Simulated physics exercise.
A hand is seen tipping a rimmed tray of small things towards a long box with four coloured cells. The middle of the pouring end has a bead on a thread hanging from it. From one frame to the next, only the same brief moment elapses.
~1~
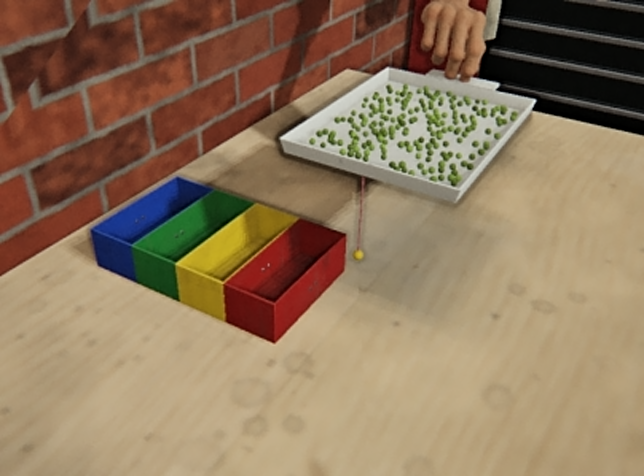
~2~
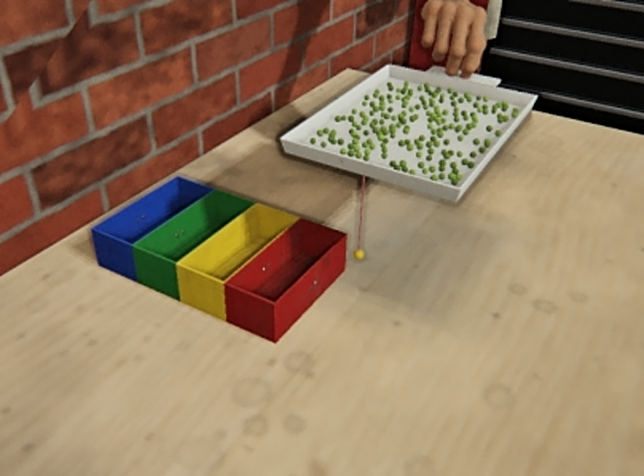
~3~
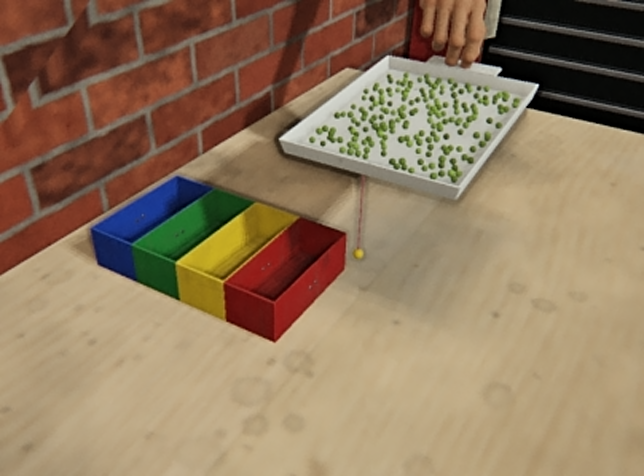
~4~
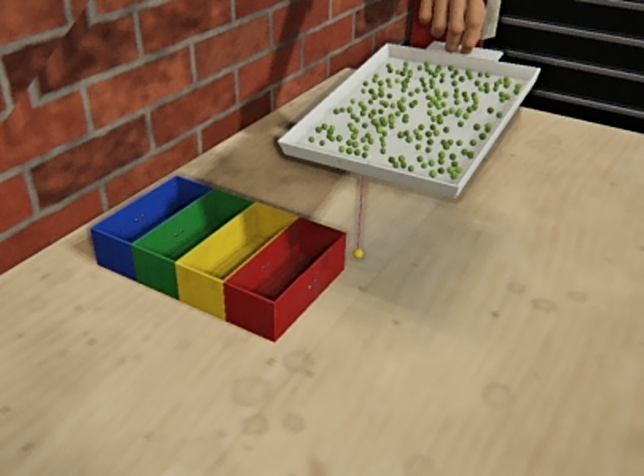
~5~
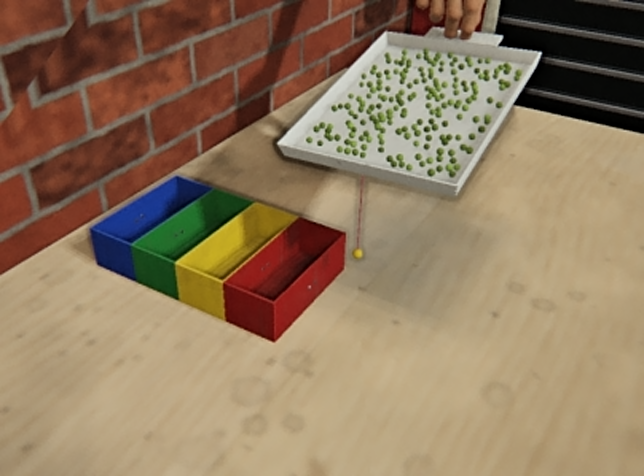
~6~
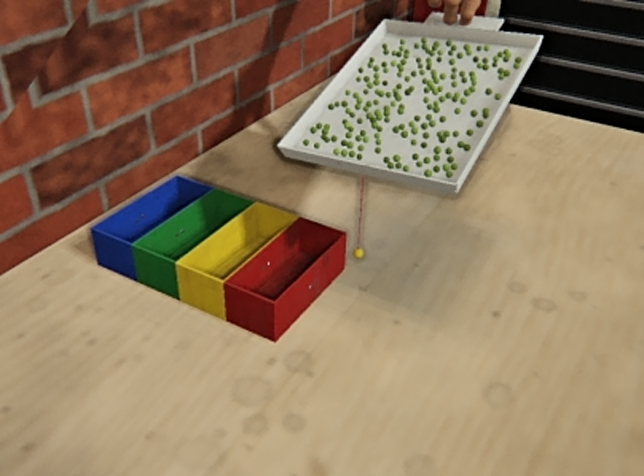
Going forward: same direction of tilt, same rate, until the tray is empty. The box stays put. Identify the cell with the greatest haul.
Greatest haul: Red.
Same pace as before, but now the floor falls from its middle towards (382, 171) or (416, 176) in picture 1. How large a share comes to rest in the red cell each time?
The first try gives close to 10 per cent, the second close to 0 per cent.
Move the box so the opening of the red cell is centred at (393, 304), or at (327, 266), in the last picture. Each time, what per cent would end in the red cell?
First position: Some 0 %; second position: Some 30 %.
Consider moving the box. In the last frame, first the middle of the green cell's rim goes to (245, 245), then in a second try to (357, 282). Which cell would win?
That yellow cell first, the cell in blue second.
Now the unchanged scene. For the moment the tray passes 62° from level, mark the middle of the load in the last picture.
Near the pixel (326, 157).
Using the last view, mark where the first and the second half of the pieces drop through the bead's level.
The first part passes (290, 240); everything after passes (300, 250).
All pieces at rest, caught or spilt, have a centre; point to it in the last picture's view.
Somewhere around (284, 302) in the last picture.
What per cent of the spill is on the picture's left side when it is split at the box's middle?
It comes to about 0 percent.
Just after the last frame, tray tipped steeply; the larger part on the tray; about a tenth in the red cell; just a few in the yellow cell; about a tenth falling or outside the box.
A moment on, tray tipped past a quarter turn; about a tenth on the tray; roughly half in the red cell; about a tenth in the yellow cell; roughly a third falling or outside the box.
Further on, tray tipped past a quarter turn; roughly two thirds in the red cell; about a tenth in the yellow cell; roughly a quarter falling or outside the box.
When it is over, tray tipped past a quarter turn; roughly two thirds in the red cell; about a tenth in the yellow cell; not one in the green cell; not one in the blue cell; roughly a quarter outside the box.
